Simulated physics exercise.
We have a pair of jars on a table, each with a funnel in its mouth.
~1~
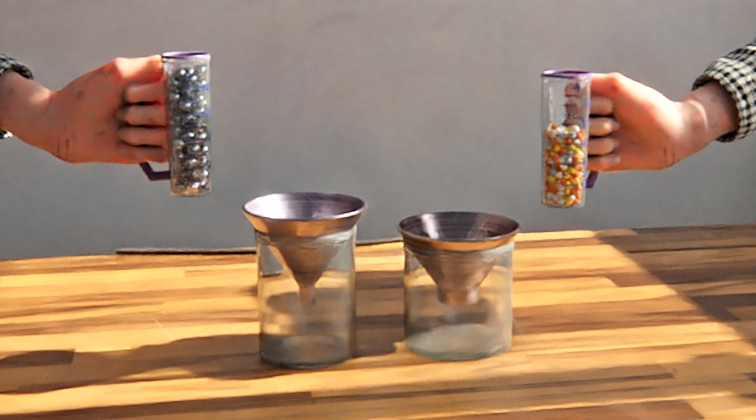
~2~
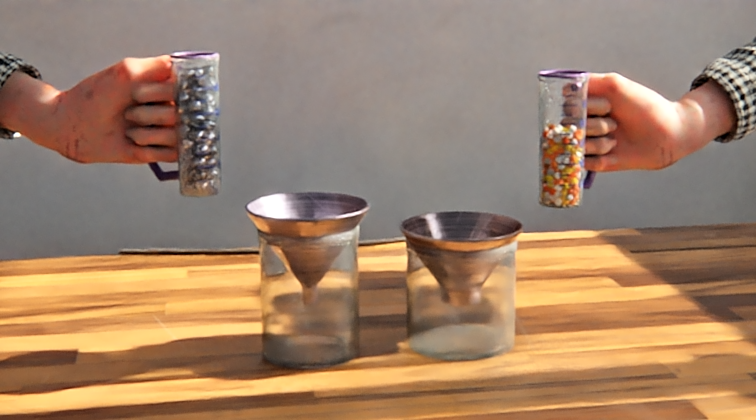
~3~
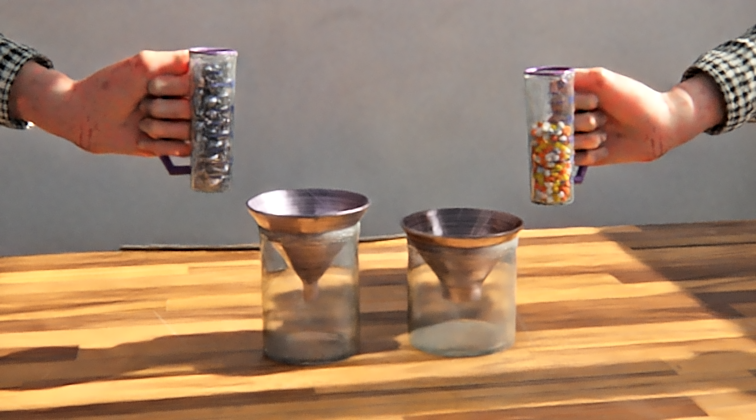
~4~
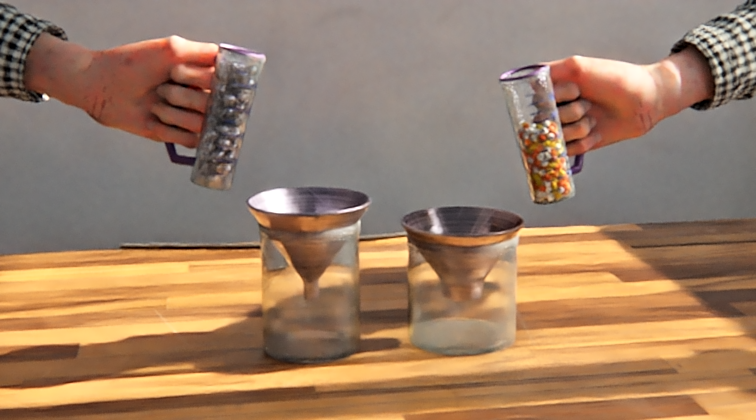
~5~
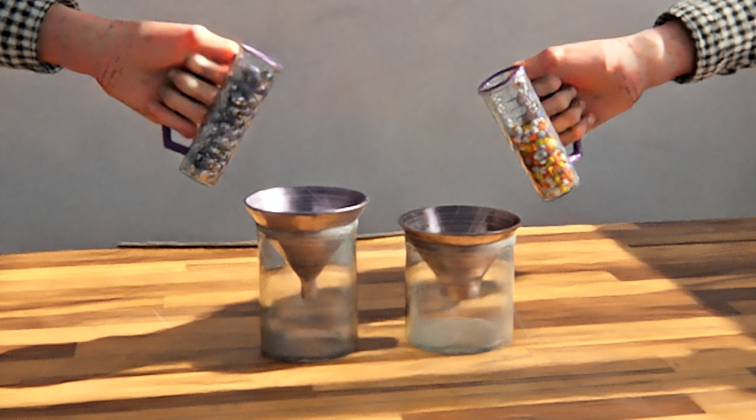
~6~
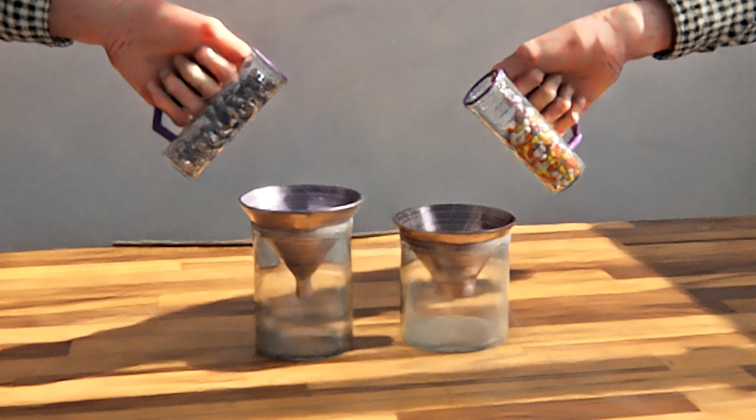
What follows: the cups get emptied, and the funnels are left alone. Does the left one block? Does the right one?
The left one plugs up, and the right one drains completely.
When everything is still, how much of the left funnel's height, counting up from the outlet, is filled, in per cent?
About 80 percent.
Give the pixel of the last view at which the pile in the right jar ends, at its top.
Top at rest: Approx. (484, 313).
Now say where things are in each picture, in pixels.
The first frame shows left funnel near (305, 215), outlet at (307, 303), narrower than one piece; left cup near (189, 125), holding steel balls; right funnel near (458, 235), outlet at (458, 299), about 6 pieces wide; right cup near (565, 139), holding round plastic beads.
The second frame shows left cup near (198, 125), upright; right cup near (562, 139), upright.
The third frame shows left cup near (212, 121), tipped 3°; right cup near (551, 136), tipped 3°.
The fourth frame shows left cup near (226, 118), tipped 15°; right cup near (539, 135), tipped 15°.
The fifth frame shows left cup near (229, 117), tipped 30°; right cup near (531, 135), tipped 30°.
The sixth frame shows left funnel near (302, 208), outlet at (304, 295); left cup near (224, 116), tipped 44°; right funnel near (455, 228), outlet at (454, 291); right cup near (526, 133), tipped 44°.
Then, 0.29 s on from there, left, the whole lot still in the cup; right, the whole lot still in the cup.
Then, 0.59 s on from there, left, all but a few still in the cup, a little in or over the funnel; right, the whole lot still in the cup.
Then, 0.95 s on from there, left, near a third still in the cup, near two thirds in or over the funnel; right, near a third still in the cup, near half in or over the funnel, near a quarter down in the jar.
In the end, left, the whole lot stuck in the funnel, none at all down in the jar; right, the whole lot down in the jar.
